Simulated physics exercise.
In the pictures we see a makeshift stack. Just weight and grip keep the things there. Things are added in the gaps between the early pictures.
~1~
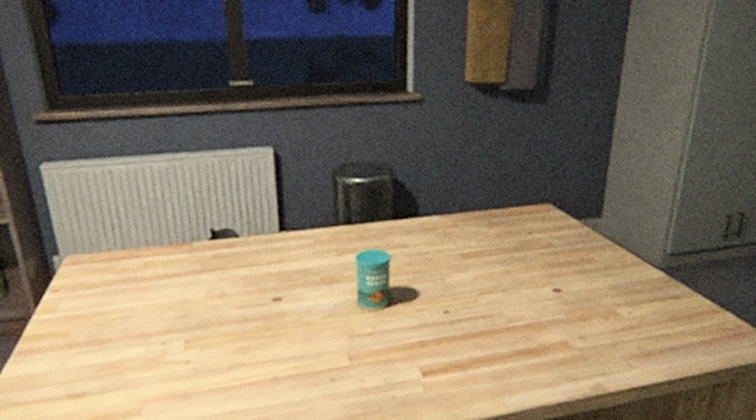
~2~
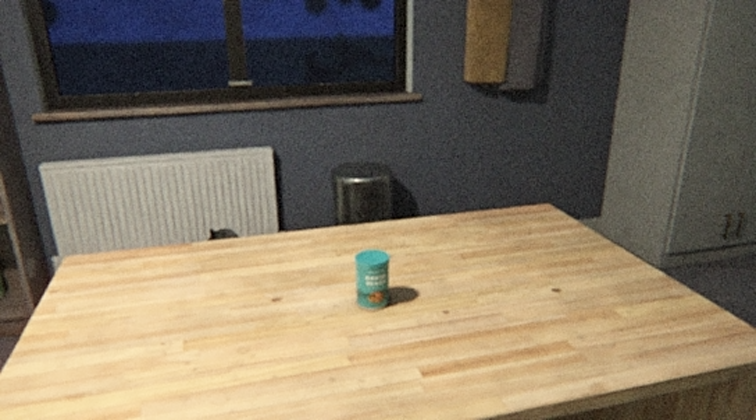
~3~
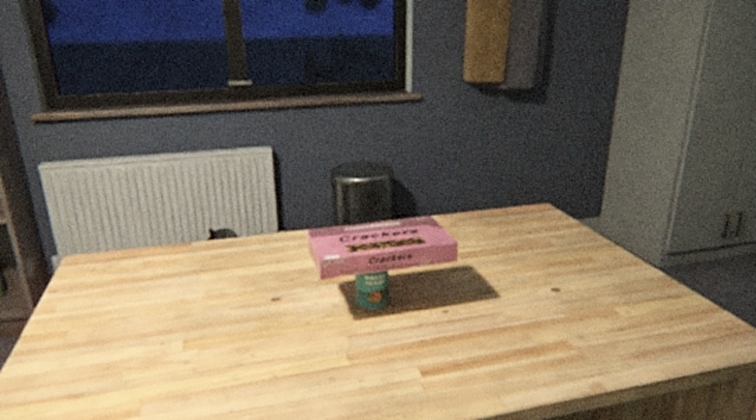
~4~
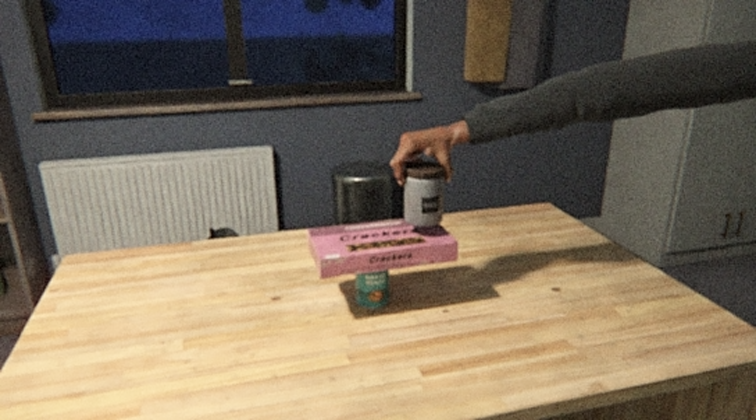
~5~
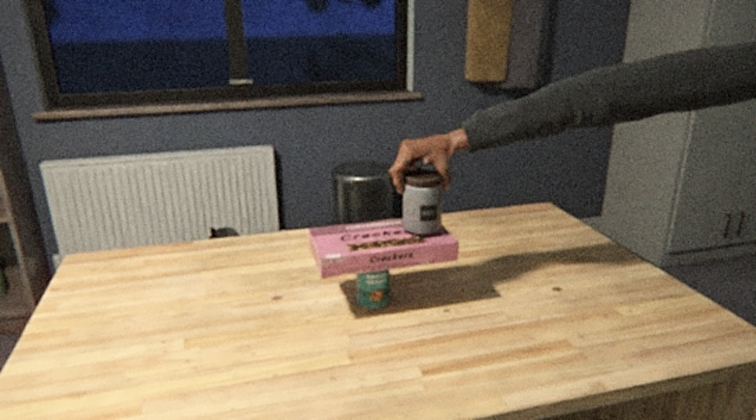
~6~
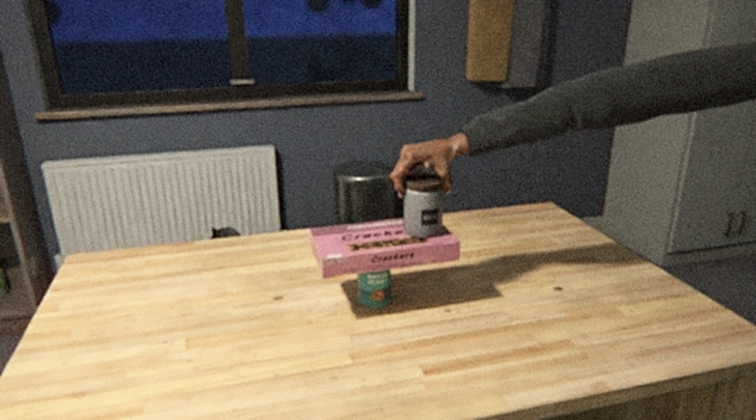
A hand reached in from the right and lowered a grey jar onto the right side of a pink crackers box, which had appeared on top of a small teal can on a wooden table.
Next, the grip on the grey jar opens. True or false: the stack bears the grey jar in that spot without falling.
False.
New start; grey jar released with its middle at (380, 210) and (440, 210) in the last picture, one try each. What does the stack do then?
In case one it stays upright, while in case two it tumbles.
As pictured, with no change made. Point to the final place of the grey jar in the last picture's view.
Near (503, 267).
Then, 0.40 s past the last view, grey jar now fallen; pink packet rocked 63° from its first pose.
Then, 0.50 s past the last view, pink packet rocked 75° from its first pose.
Finally, fallen, grey jar; down or leaning hard in the stack, pink packet; turquoise tin still in place. Final places as the last picture's camera would see them, grey jar near (503, 267). The stack loses its balance.
